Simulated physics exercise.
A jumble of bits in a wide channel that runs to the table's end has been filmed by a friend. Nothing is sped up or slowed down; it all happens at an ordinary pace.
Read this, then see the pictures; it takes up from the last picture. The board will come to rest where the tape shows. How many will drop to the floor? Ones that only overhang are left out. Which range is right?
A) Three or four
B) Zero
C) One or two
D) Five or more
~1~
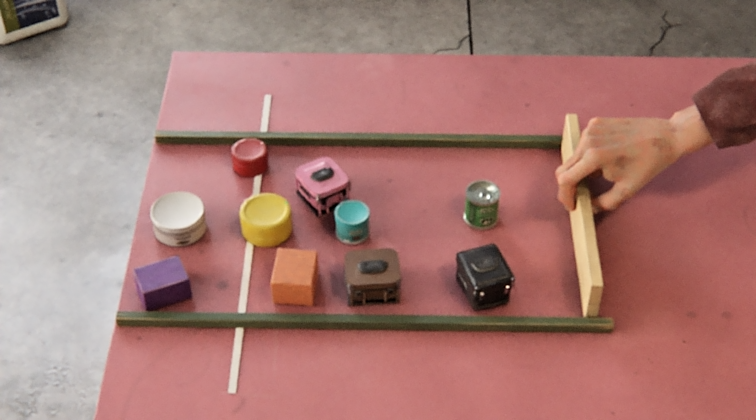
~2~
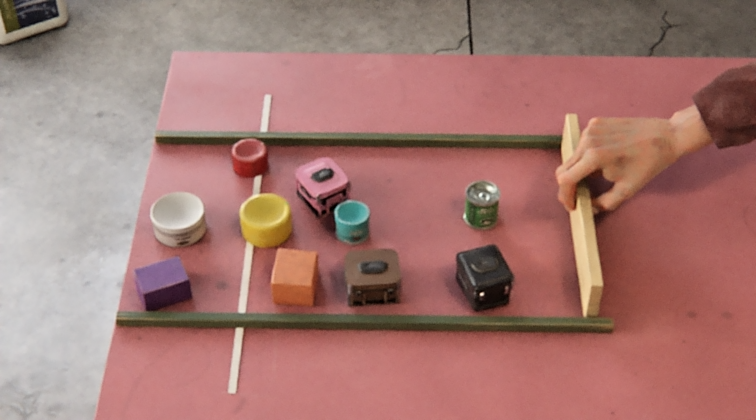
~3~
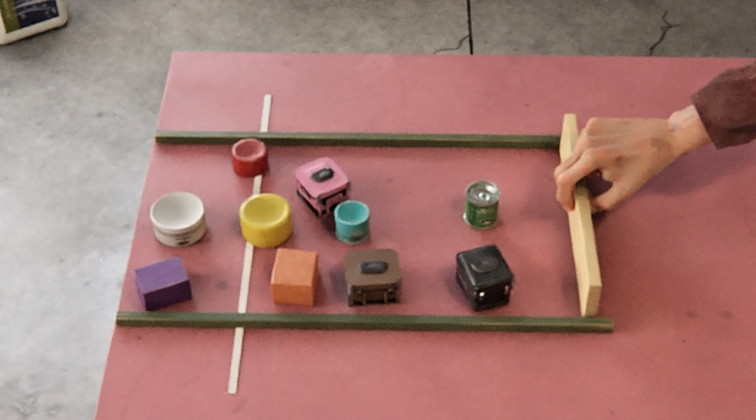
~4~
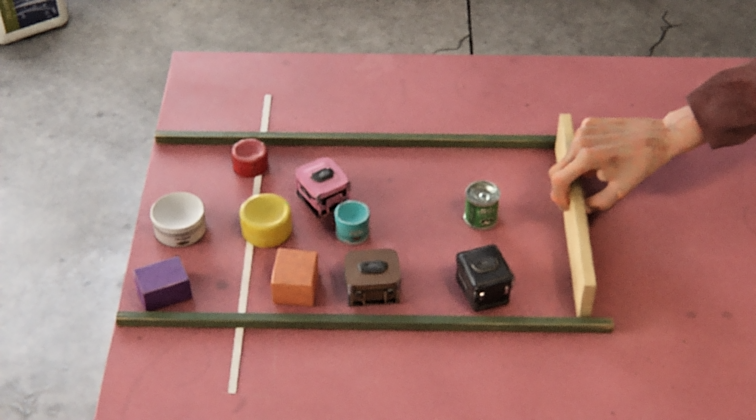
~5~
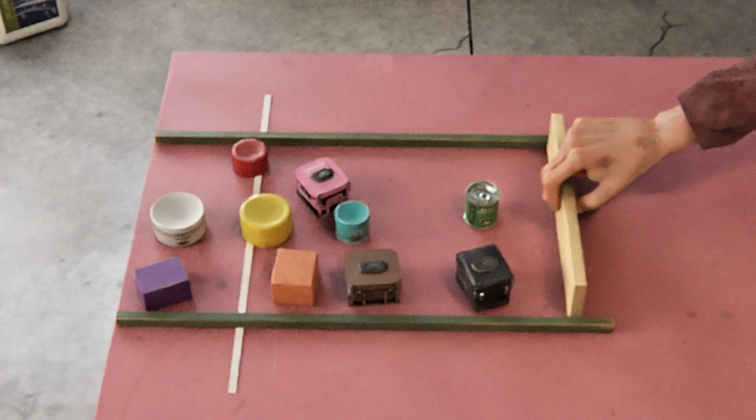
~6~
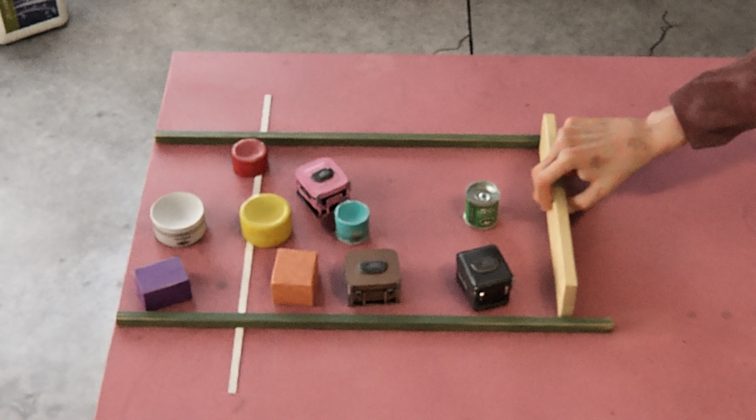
One or two (C).
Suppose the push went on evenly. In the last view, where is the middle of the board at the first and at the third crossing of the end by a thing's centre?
At (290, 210) for the first, at (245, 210) for the third.
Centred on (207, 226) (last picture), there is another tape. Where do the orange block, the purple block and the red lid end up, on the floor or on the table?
In short: Orange block gone, purple block gone, red lid safe.
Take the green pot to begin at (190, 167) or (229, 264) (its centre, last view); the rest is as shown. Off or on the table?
First: Safe; second: Gone.
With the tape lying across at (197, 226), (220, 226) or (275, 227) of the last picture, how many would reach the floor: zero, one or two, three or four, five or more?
Lab note - count per position: Three to four; three or four; just one or two.
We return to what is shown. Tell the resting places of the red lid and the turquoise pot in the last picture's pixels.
The red lid settles near (209, 153); as for the turquoise pot, near (233, 229).
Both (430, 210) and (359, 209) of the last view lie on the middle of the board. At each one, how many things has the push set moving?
So 3, and at the other place 6.
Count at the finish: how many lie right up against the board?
4 touch it.
Soon after, none off yet; purple block at rest near (163, 284); white tub at rest near (179, 220); red lid at rest near (250, 158).
At rest, the number that fall off is one or two; fallen, purple block.
